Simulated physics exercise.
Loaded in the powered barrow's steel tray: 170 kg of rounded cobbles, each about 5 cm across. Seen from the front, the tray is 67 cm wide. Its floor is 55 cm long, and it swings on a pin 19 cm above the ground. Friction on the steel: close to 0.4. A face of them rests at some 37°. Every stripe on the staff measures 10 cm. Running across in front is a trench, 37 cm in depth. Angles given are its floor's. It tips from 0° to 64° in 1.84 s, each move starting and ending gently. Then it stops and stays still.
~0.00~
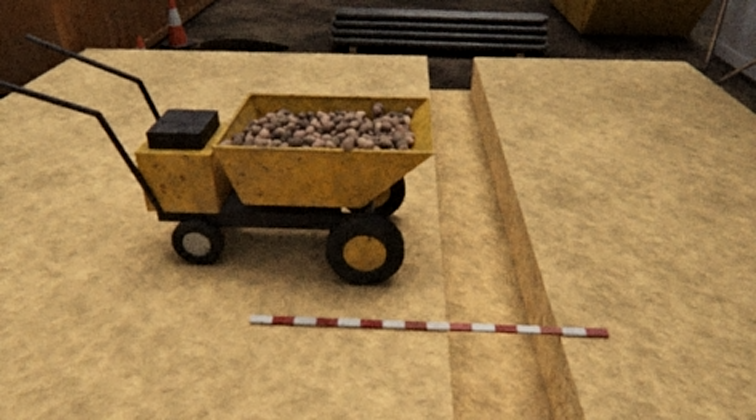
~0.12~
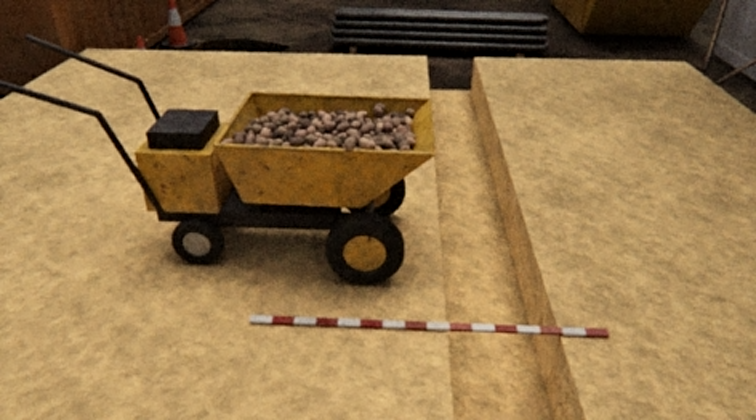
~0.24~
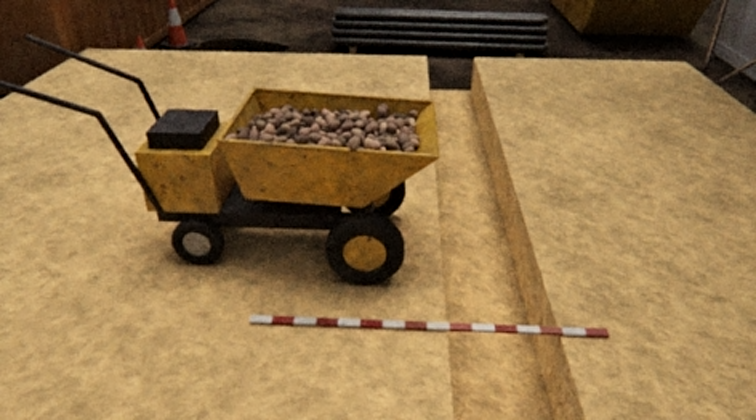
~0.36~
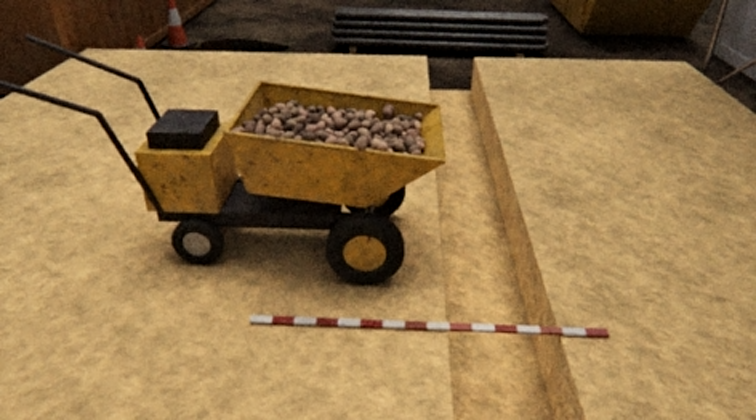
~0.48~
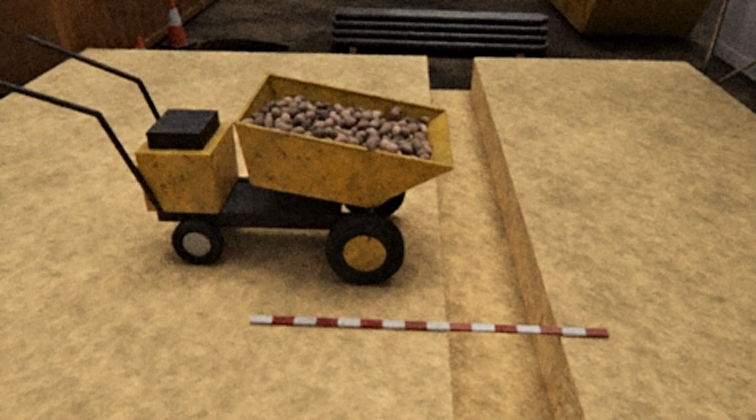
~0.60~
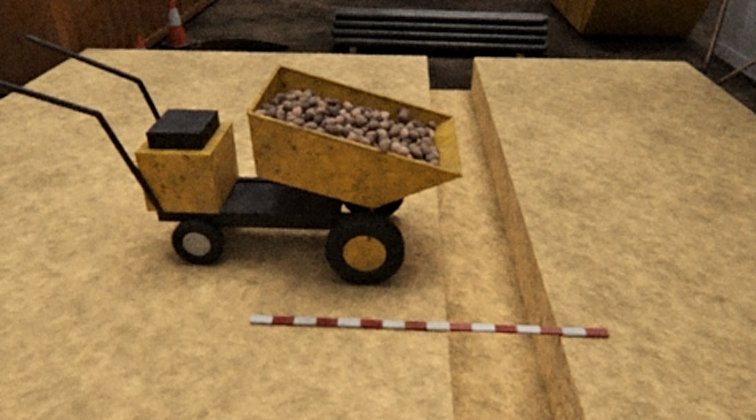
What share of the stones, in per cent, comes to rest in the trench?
About 90 per cent of the stones finish in the trench.
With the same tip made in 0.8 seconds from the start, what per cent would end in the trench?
That works out at about 75 in a hundred.
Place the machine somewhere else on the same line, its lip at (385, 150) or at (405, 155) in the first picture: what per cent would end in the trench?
Result: Close to 100 then close to 100 per cent.
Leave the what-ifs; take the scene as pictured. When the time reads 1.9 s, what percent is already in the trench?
By that point it's something like 40 in a hundred.
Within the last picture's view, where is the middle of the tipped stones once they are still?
I'd point somewhere around (501, 291).
After 1.4 s the floor is at 54°; 100 % in the tray; the foremost stones are at (492, 209).
After 1.9 s the floor is at 64°; 58 % in the tray, 38 % in the trench, 4 % past the trench; the foremost stones are at (576, 254).
After 2.3 s the floor is at 64°; 29 % in the tray, 61 % in the trench, 10 % past the trench; the foremost stones are at (618, 248).
After 4.2 s the floor is at 64°; 0 % in the tray, 90 % in the trench, 10 % past the trench; the foremost stones are at (633, 237).
